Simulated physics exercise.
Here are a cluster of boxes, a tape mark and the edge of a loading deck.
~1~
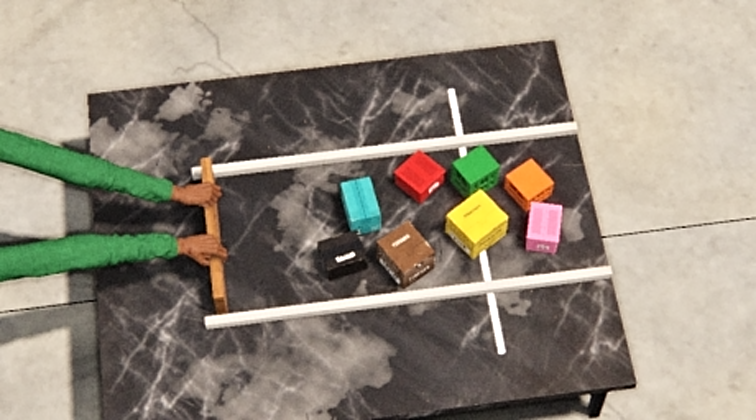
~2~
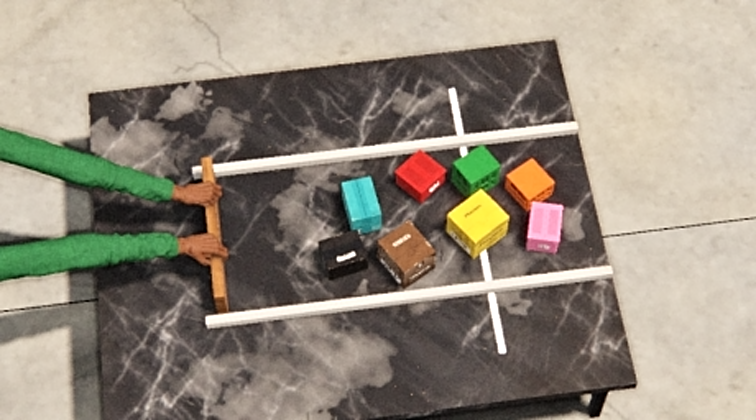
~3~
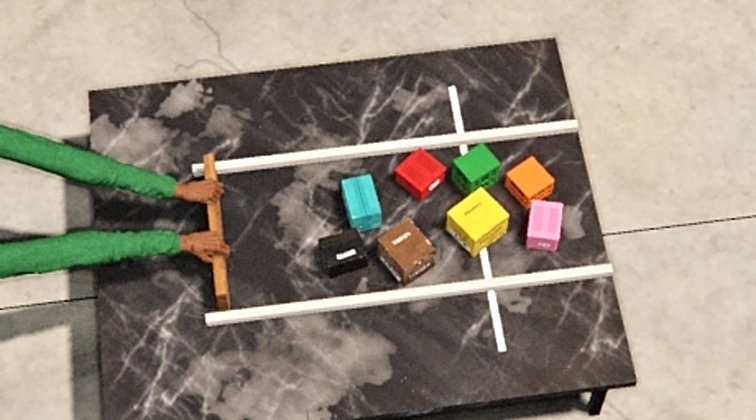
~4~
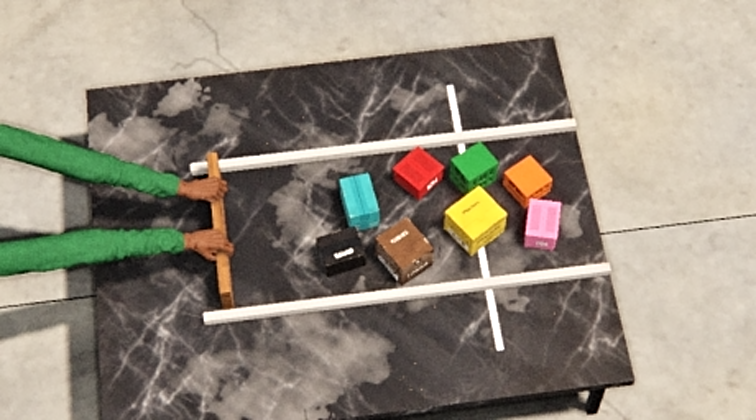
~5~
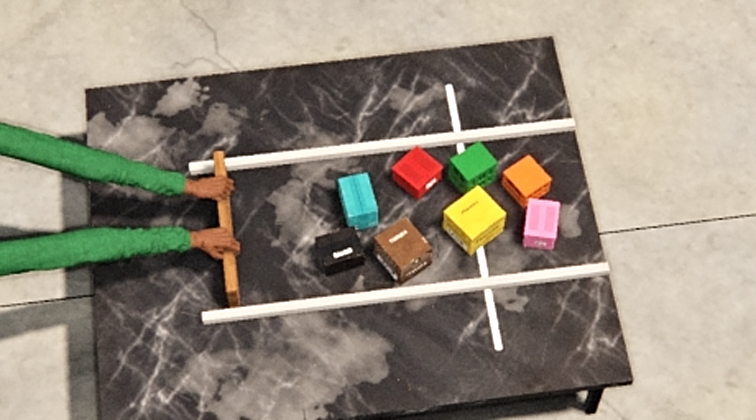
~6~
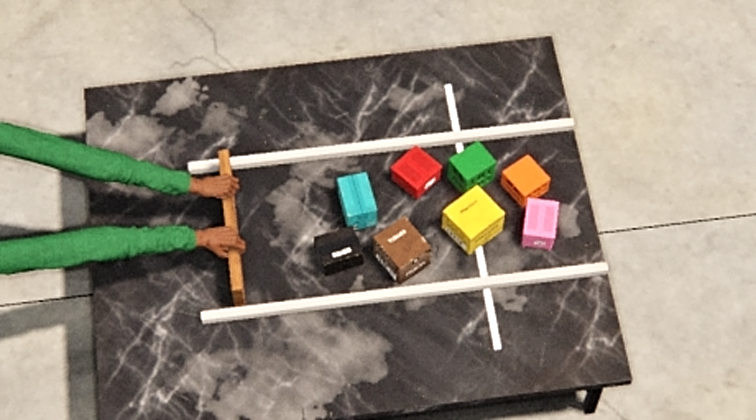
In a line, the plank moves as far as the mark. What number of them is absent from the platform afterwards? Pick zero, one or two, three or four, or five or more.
Zero of them.
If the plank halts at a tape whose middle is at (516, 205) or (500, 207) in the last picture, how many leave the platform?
Try 1: 2; try 2: 1.
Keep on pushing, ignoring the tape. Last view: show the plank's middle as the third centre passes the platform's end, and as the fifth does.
I'd say close to (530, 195), then close to (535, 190).
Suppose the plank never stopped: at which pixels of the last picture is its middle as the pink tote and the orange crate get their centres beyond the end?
Around (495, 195), then around (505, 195).
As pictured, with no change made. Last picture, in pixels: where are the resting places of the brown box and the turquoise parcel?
Near (542, 245) and (486, 196).
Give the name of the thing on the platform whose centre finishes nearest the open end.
It's the pink tote that ends nearest.
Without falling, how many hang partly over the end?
0.
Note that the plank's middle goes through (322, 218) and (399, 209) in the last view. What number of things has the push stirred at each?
Moved so far: 1, then 5.
Soon after, none off yet; pink tote at rest near (540, 224); orange crate at rest near (525, 181); green crate at rest near (472, 169).
At rest, the number that fall off is zero.
